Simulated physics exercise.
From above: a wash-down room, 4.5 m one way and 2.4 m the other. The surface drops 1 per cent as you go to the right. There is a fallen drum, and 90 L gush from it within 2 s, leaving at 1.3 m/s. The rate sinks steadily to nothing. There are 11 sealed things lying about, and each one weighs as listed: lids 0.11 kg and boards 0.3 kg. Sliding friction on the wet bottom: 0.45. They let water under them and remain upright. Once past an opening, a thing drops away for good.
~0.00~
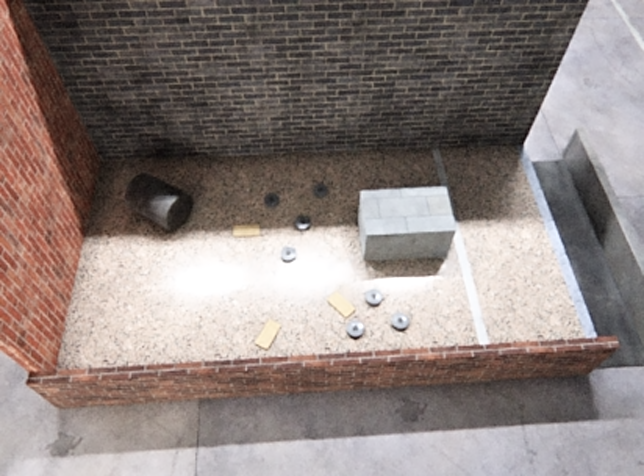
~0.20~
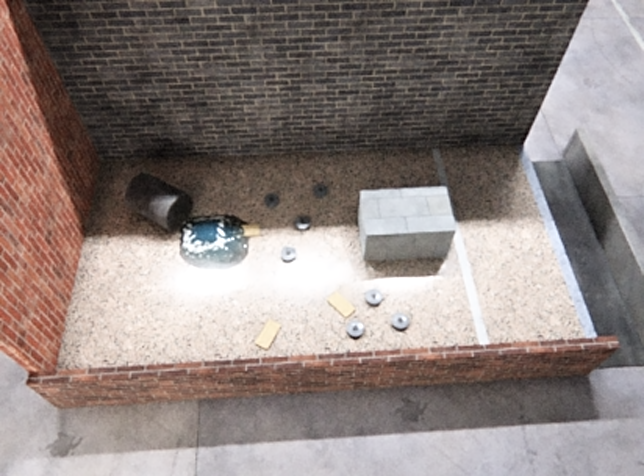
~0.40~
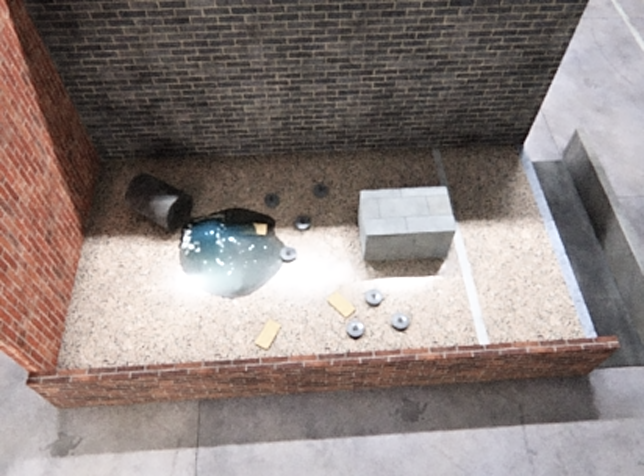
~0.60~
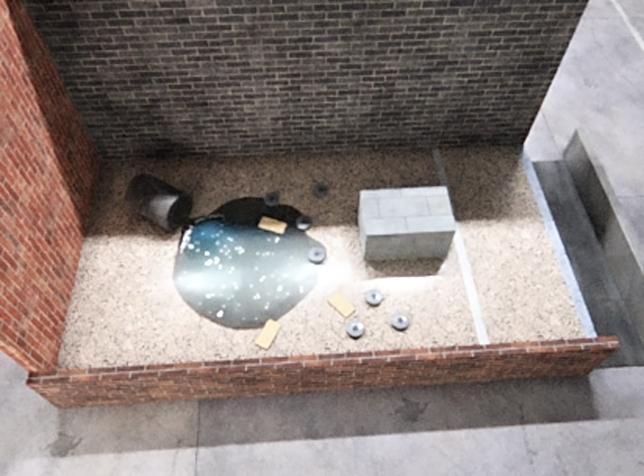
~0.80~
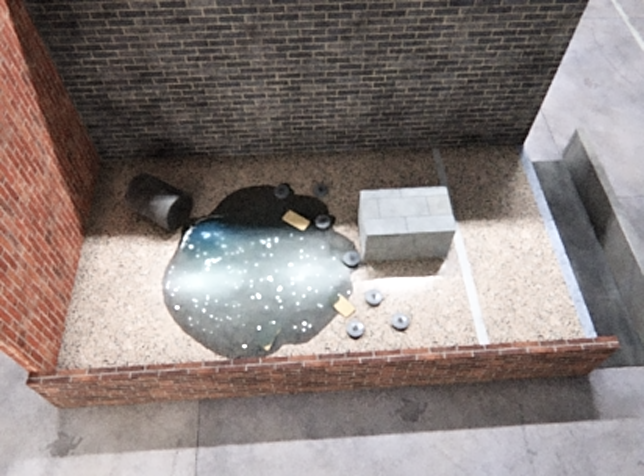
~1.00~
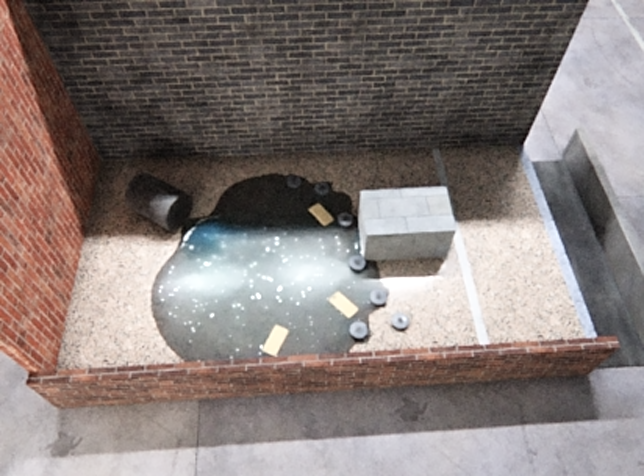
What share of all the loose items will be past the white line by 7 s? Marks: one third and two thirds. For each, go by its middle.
The fraction ends up at two thirds or higher.
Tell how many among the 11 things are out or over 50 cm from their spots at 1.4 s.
The count is 4.
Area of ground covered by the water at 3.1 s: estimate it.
The covered patch comes to about 5.0 m2.
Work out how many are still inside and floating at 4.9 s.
1 at that moment.
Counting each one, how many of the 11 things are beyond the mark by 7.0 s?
That gives 11.
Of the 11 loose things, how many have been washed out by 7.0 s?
Count at that moment: 10.
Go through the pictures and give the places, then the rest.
A board at (246, 230), on the bottom; a lid at (288, 253), on the bottom; water covers 0.0 m2; 0 of 11 have shifted, in the first frame.
A board at (246, 230), on the bottom; a lid at (288, 253), on the bottom; water covers 0.3 m2; 0 of 11 have shifted, in the second frame.
A board at (253, 228) rests on the ground, 7 cm from its start; a lid at (289, 253) rests on the ground; 0.7 m2 under water; 1 of 11 have shifted, in the third frame.
A board at (272, 225), afloat, 26 cm from its start; a lid at (317, 254), on the bottom, 27 cm from its start; 1.4 m2 under water; 2 of 11 have shifted, in the fourth frame.
A board at (296, 220), afloat, 50 cm from its start; a lid at (352, 258) rests on the ground, 60 cm from its start; water covers 2.4 m2; 4 of 11 have shifted, in the fifth frame.
A board at (321, 214), afloat, 76 cm from its start; a lid at (357, 262), afloat, 65 cm from its start; 3.2 m2 under water; 5 of 11 have shifted, in the sixth frame.
After 1.4 s 0 of 11 are over the mark; 6 afloat.
After 3.1 s 10 of 11 are over the mark; 5 afloat.
After 4.9 s 11 of 11 are over the mark; 1 afloat.
After 7.0 s 11 of 11 are over the mark; 0 afloat.
